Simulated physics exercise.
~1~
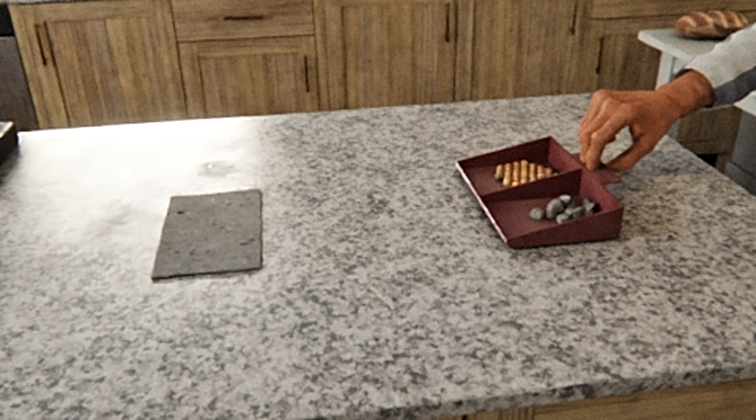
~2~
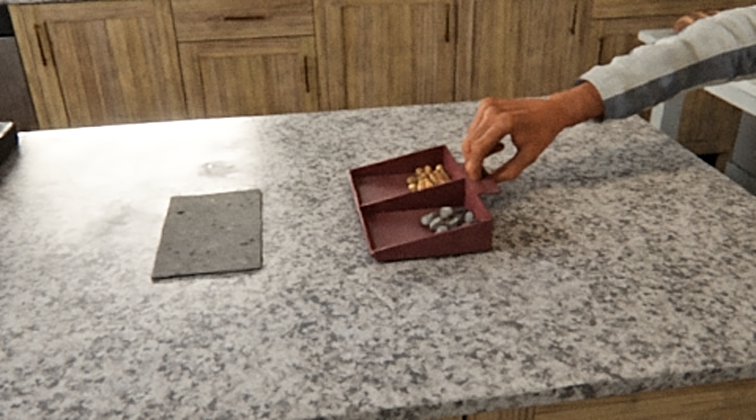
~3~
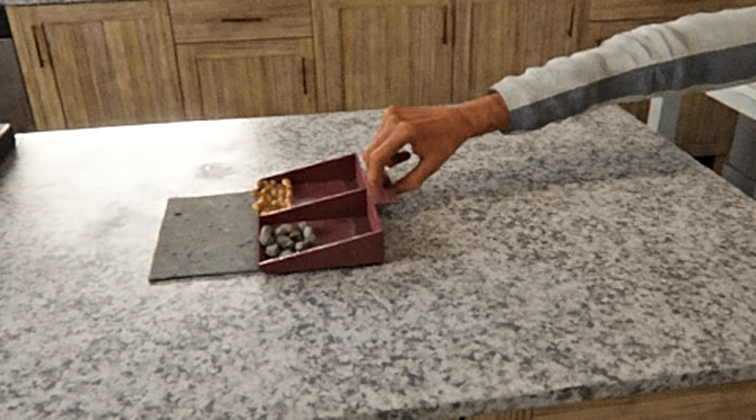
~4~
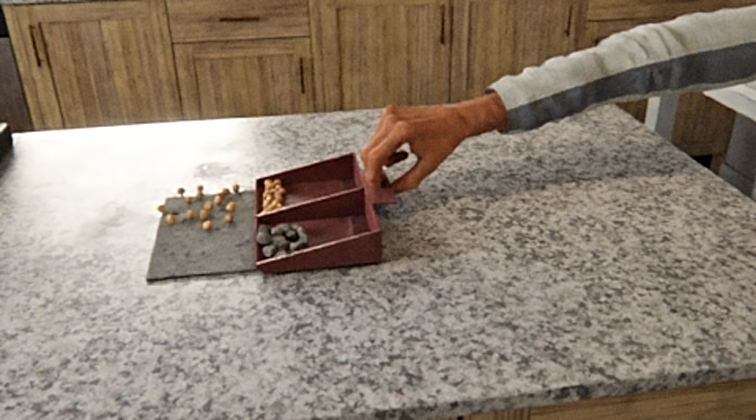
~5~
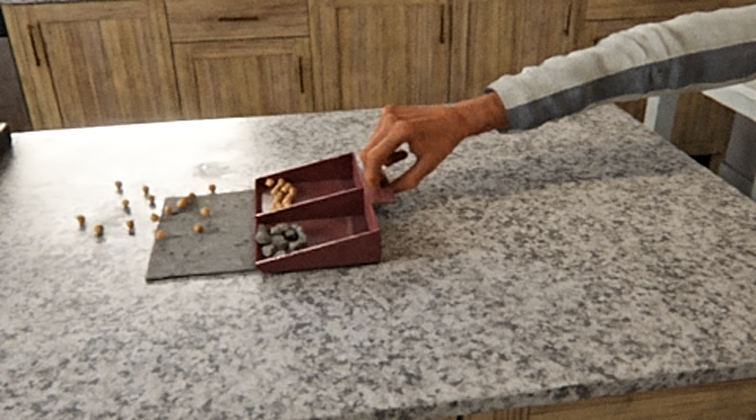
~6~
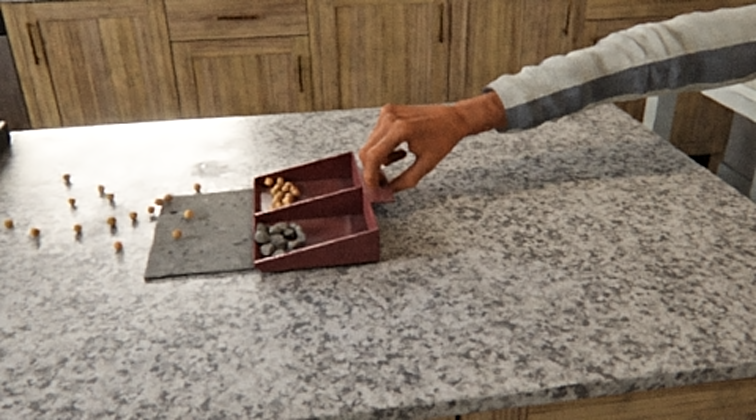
A hand slides a tray left against a slab, spilling some tan pieces while grey stones stay.
